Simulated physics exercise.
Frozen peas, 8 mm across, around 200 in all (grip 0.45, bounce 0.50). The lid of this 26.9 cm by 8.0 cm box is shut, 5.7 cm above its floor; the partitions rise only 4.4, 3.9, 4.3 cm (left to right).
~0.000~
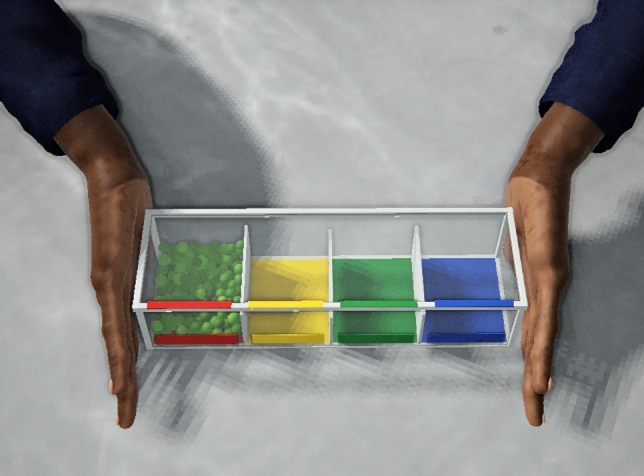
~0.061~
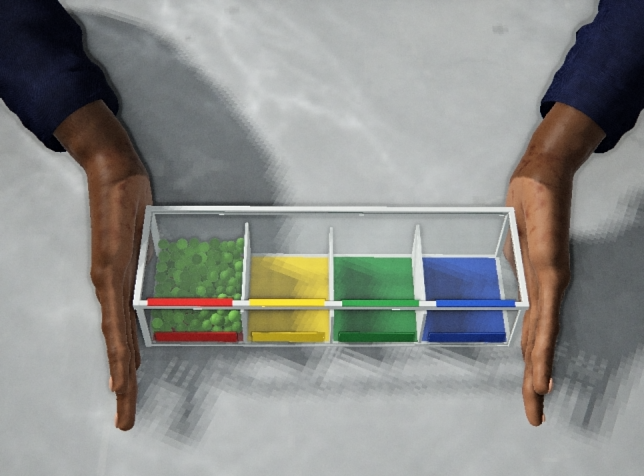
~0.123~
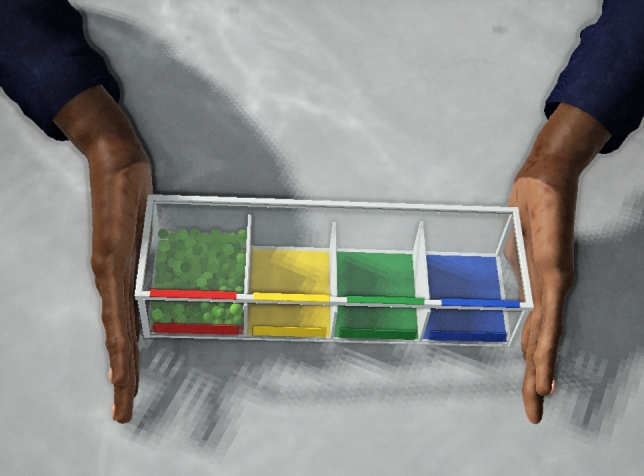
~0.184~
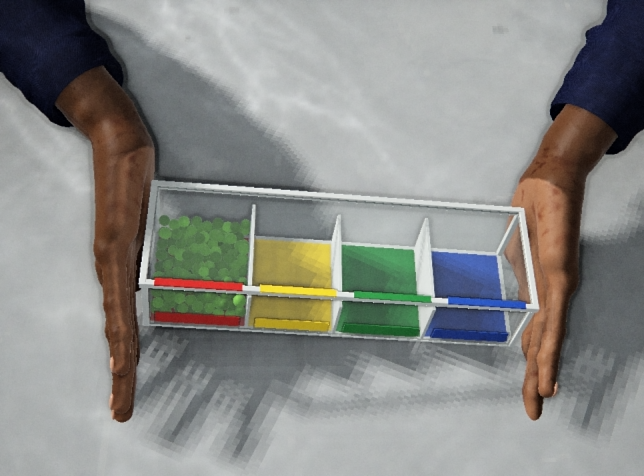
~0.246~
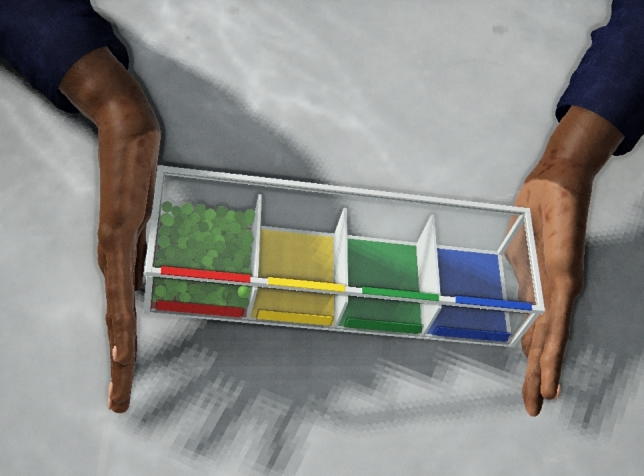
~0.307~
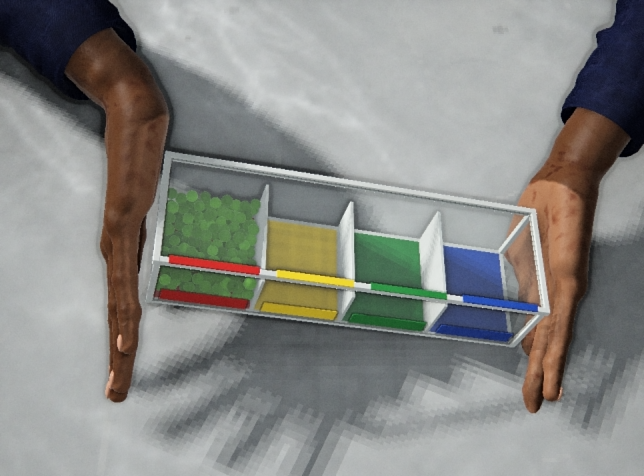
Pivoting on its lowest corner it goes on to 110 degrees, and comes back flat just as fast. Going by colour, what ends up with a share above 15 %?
Red: Yes, blue: Yes, green: No, yellow: No.
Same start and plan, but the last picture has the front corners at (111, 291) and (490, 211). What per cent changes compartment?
In that case some 0 per cent.
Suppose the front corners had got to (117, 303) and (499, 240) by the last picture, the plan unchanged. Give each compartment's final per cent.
Red 100; blue 0; green 0; yellow 0.
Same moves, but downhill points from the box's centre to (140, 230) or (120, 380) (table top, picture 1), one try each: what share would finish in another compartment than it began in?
Some 0 and 0 per cent.
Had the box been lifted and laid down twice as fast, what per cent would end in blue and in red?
Then: Blue 10, red 80.
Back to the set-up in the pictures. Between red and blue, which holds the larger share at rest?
It is the red one.
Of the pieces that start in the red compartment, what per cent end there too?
About 80 per cent.
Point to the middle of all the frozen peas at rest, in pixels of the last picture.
At about (230, 307).
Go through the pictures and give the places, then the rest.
In the first frame, box tilt 0 degrees, front corners at (140, 305) and (521, 303); red 100 %.
In the second frame, box tilt 1 degrees, front corners at (140, 302) and (522, 304).
In the third frame, box tilt 4 degrees, front corners at (142, 293) and (527, 304), lowest corner right front.
In the fourth frame, box tilt 8 degrees, front corners at (146, 281) and (532, 306), lowest corner right front.
In the fifth frame, box tilt 11 degrees, front corners at (152, 269) and (538, 307), lowest corner right front.
In the sixth frame, box tilt 15 degrees, front corners at (160, 258) and (543, 309), lowest corner right front; red 100 %. Its pace works out near 60 degrees a second.
Then, at 1.89 s, tilt 110 degrees; red 80 %, blue 15 %.
Then, at 2.94 s, tilt 50 degrees; red 80 %, blue 20 %.
After 3.96 s, tilt 0 degrees; red 75 %, blue 20 %, yellow 5 %.
In the end, at 4.6 s, red 75 %, blue 20 %, green 0 %, yellow 5 %.
